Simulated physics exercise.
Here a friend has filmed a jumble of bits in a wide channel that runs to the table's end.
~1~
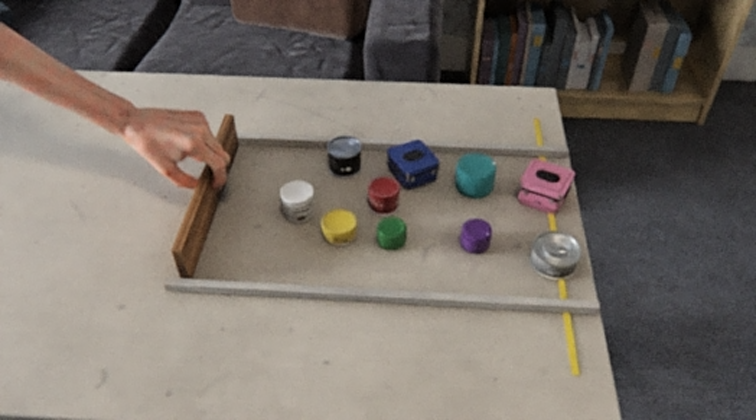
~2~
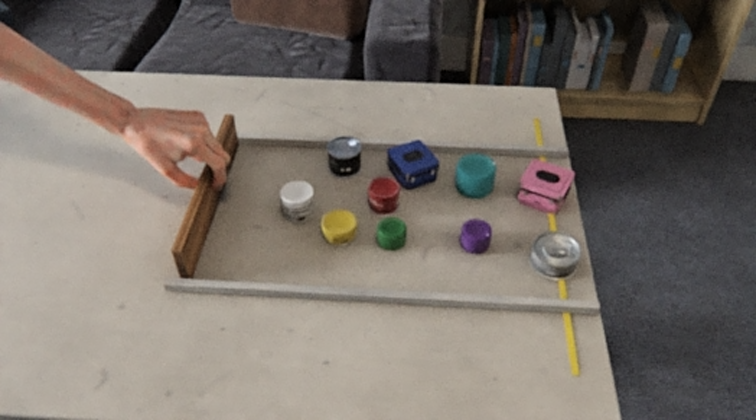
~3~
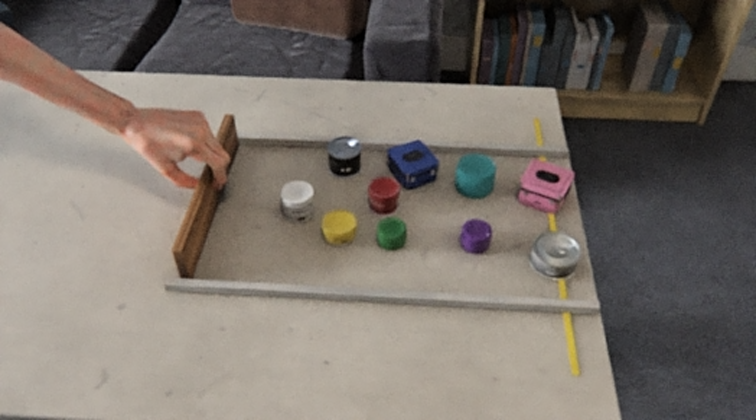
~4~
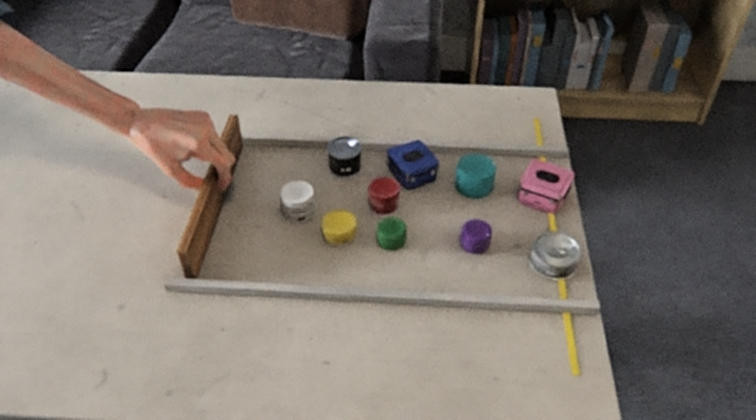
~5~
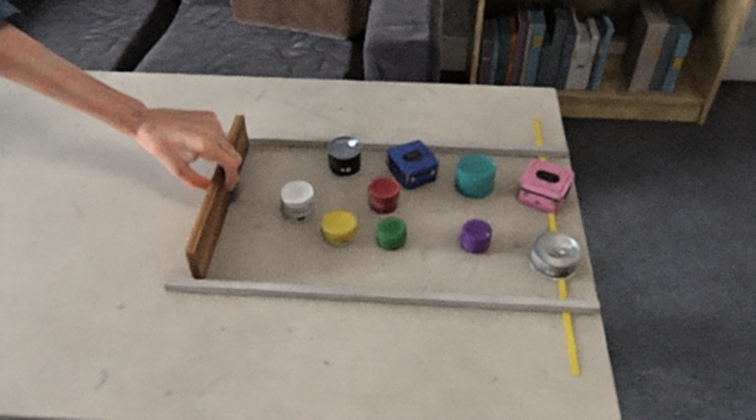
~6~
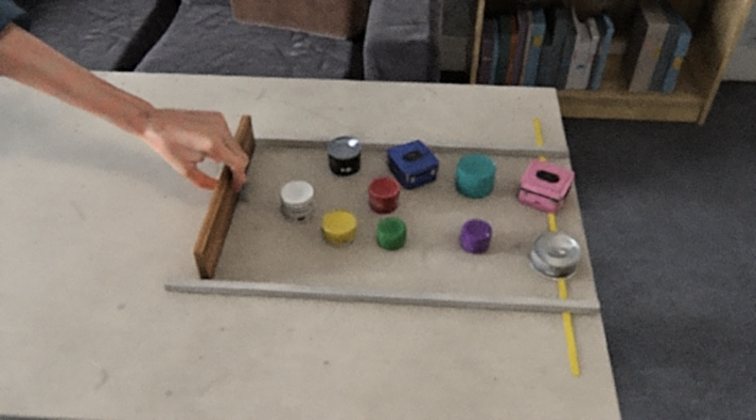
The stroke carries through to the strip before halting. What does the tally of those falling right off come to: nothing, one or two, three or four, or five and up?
I predict the table will shed at least five pieces.
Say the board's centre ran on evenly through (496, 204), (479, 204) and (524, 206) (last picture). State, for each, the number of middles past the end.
First 1, then 0, finally 2.
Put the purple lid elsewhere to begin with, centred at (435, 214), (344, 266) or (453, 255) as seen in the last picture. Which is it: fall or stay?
In sequence: It goes; it stays; it stays.
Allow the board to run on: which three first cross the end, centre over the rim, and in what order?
Sequence: 1) pink case, 2) purple lid, 3) turquoise lid.
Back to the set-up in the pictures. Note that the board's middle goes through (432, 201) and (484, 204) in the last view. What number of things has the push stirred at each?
Respectively 9 and 10.
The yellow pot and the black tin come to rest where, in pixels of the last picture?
Yellow pot: (575, 243); black tin: (562, 158).
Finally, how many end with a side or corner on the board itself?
Count: 4.
Soon after, none off yet; grey pot at rest near (555, 256); pink case at rest near (546, 186); turquoise lid at rest near (476, 176).
In the end, the number that fall off is five or more; gone, green lid, blue case, purple lid, turquoise lid, pink case and grey pot.
